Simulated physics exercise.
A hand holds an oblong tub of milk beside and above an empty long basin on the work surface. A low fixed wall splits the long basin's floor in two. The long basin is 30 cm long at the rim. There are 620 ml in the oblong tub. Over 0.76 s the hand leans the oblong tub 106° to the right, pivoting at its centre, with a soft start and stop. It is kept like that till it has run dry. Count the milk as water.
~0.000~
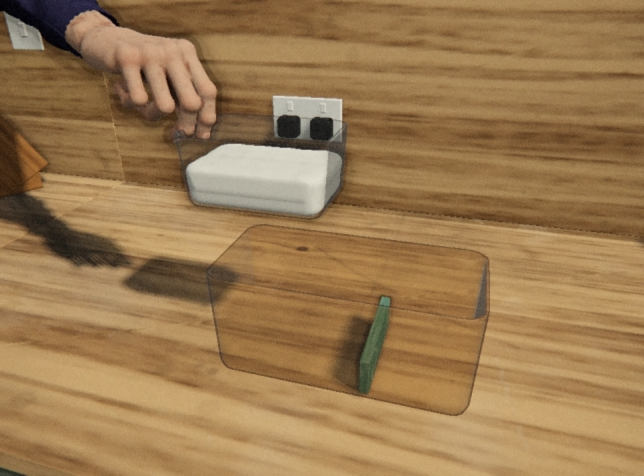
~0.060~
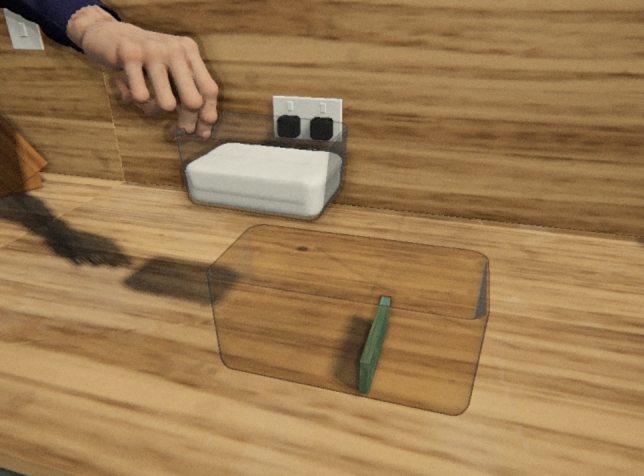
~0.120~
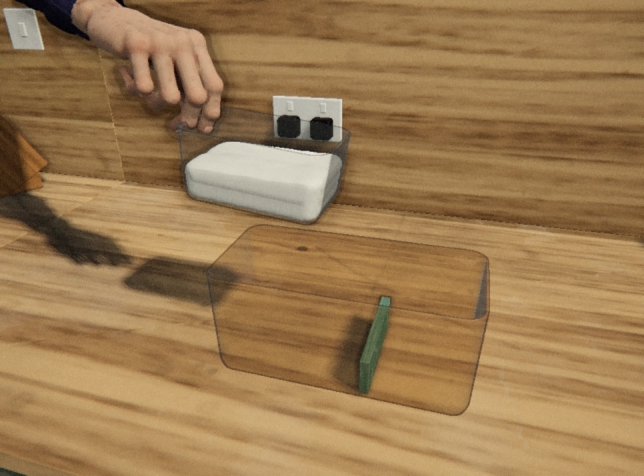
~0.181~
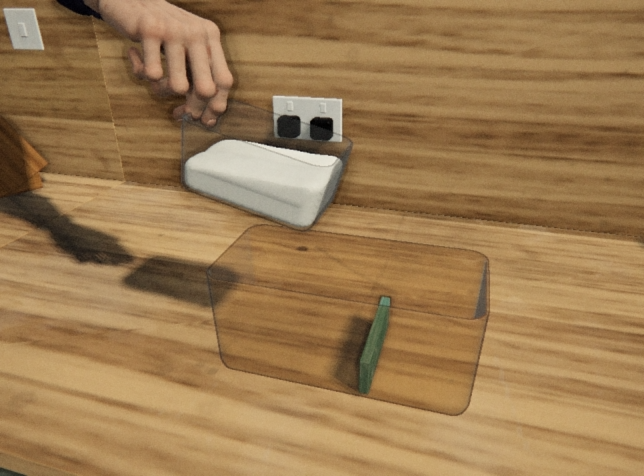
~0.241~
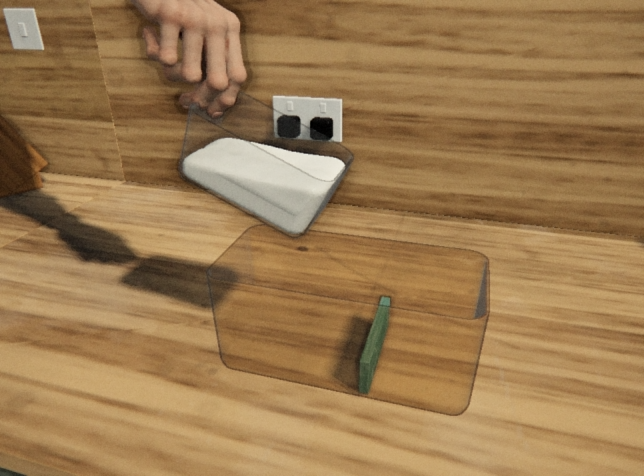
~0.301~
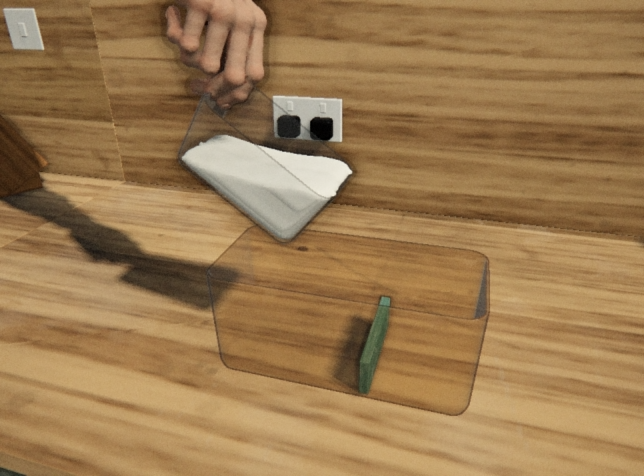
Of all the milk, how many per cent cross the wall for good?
Roughly 34 per cent is past the wall.
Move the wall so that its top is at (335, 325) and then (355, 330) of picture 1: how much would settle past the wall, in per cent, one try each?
In turn about 70 and 55 per cent.
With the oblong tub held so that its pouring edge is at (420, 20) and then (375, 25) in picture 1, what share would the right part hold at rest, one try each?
First 75, then 70 per cent.
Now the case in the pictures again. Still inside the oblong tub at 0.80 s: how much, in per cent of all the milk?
Some 6 per cent.
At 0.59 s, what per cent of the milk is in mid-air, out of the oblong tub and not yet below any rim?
Some 22 per cent.
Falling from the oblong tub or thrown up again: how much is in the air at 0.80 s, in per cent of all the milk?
About 5 per cent.
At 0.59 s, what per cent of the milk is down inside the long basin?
Near 56 in a hundred.
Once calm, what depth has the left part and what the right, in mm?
Left about 16 mm, right about 14 mm.
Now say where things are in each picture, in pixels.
Tilt 0°; pouring edge (337, 136); surface from (206, 154) to (334, 166); the long basin's rim runs from (230, 249) to (488, 285); the wall's top is at (376, 328), in the first picture.
Tilt 2°; pouring edge (338, 138); surface from (206, 153) to (335, 166), in the second picture.
Tilt 6°; pouring edge (340, 145); surface from (206, 152) to (335, 168), in the third picture.
Tilt 14°; pouring edge (343, 156); surface from (205, 150) to (337, 170), in the fourth picture.
Tilt 24°; pouring edge (344, 170); surface from (203, 147) to (339, 173), in the fifth picture.
Tilt 36°; pouring edge (342, 186); surface from (203, 142) to (341, 175); 1 per cent is over the edge, in the sixth picture.
After 0.59 s the tilt is 93° and 21 per cent is still to pour, 28 is left of the wall and 29 right of it.
After 0.80 s the tilt is 106° and 6 per cent is still to pour, 54 is left of the wall and 35 right of it.
After 1.02 s the tilt is 106° and 0 per cent is still to pour, 63 is left of the wall and 34 right of it.
After 1.26 s the tilt is 106° and 0 per cent is still to pour, 64 is left of the wall and 34 right of it.
In the end 64 per cent lies left of the wall, 34 right of it and 1 outside.
